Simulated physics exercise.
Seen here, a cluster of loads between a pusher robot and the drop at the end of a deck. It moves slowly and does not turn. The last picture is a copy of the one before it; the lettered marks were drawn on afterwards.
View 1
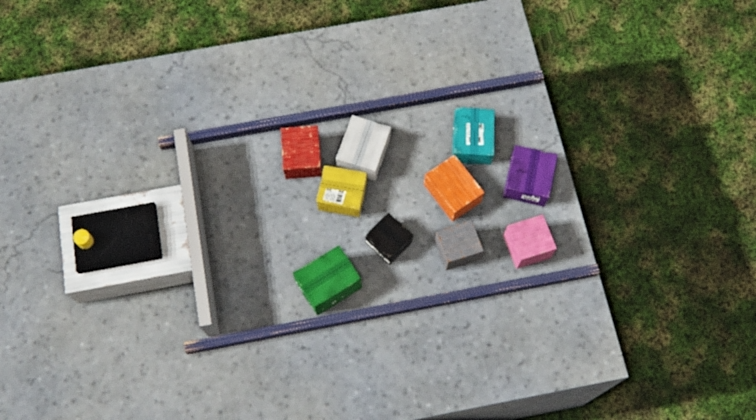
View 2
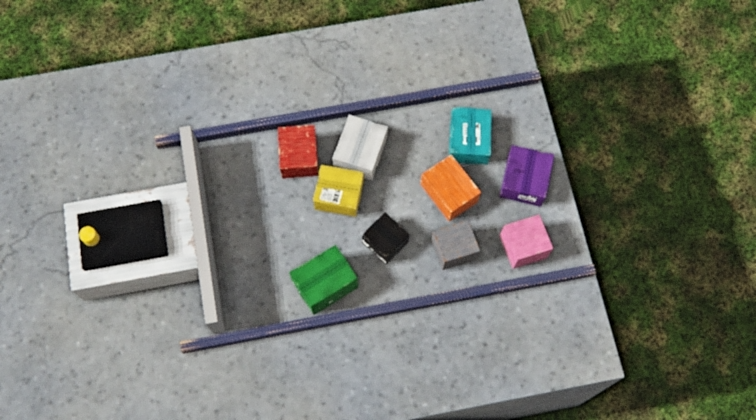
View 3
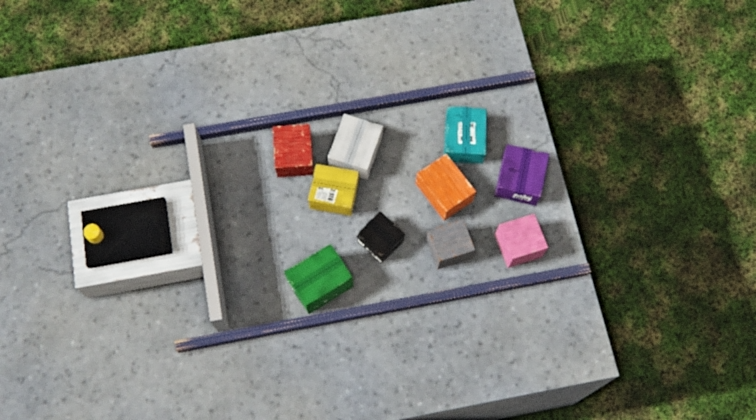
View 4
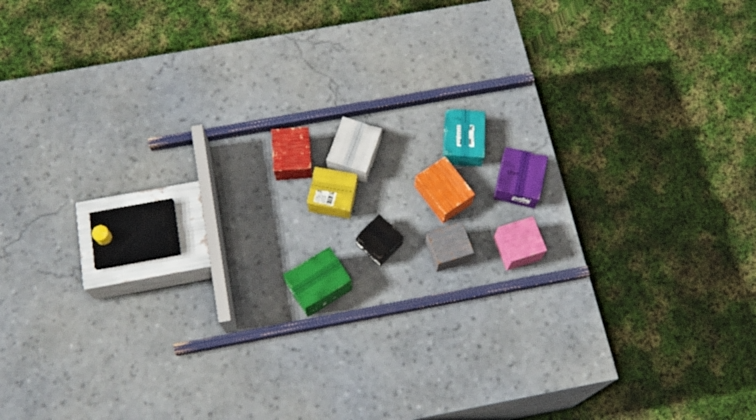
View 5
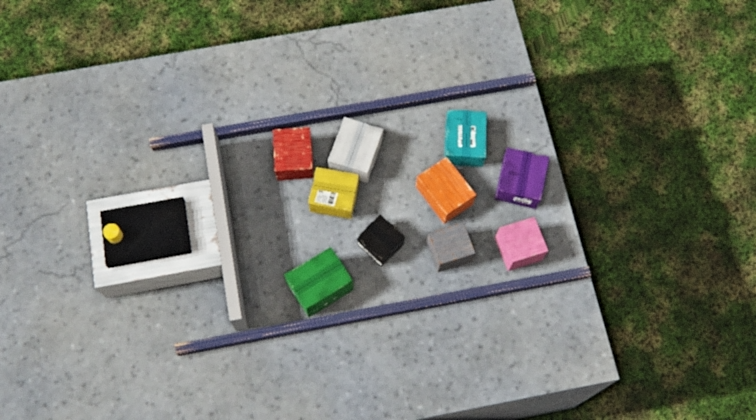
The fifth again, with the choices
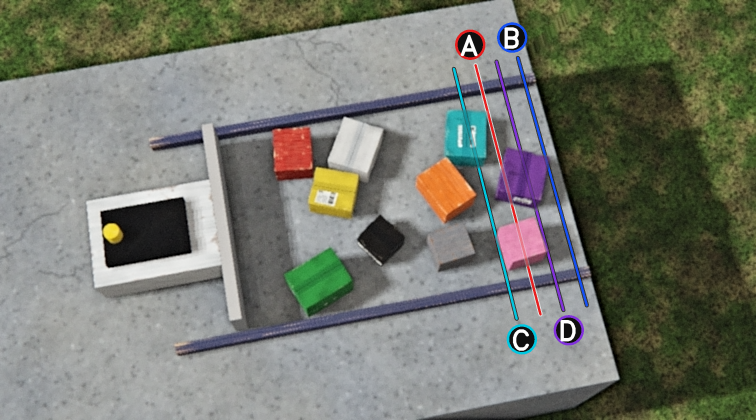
A grey concrete deck with grass beyond its upper and right edges is seen from high above, the view shifting very slightly. Nine blocks lie scattered between two dark blue rails, red, white, yellow and green nearer the left, black and orange in the middle, and teal, purple, grey and pink farther right. A white machine with a black top and yellow knob slides its wide plate slowly rightward, narrowing the gap while the blocks stay put.
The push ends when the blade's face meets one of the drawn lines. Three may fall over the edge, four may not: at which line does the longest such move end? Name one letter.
It can go as far as C.
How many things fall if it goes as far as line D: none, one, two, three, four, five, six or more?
In all, six or more.
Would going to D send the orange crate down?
Yes.
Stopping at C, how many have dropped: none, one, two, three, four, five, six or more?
Three.
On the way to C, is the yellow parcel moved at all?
Yes.
On the marked copy, A at (506, 184); B at (551, 176); C at (484, 188); D at (528, 180).
Taking C. A third of the way, robot (251, 213); green box (366, 282); red crate (331, 147).
Two thirds of the way, robot (346, 196); purple box (530, 180); pink crate (538, 243).
When it is over, robot (419, 183); pink crate over the edge; turquoise parcel over the edge; three fallen.
As for the rest, A drops six; B drops ten; D drops six.
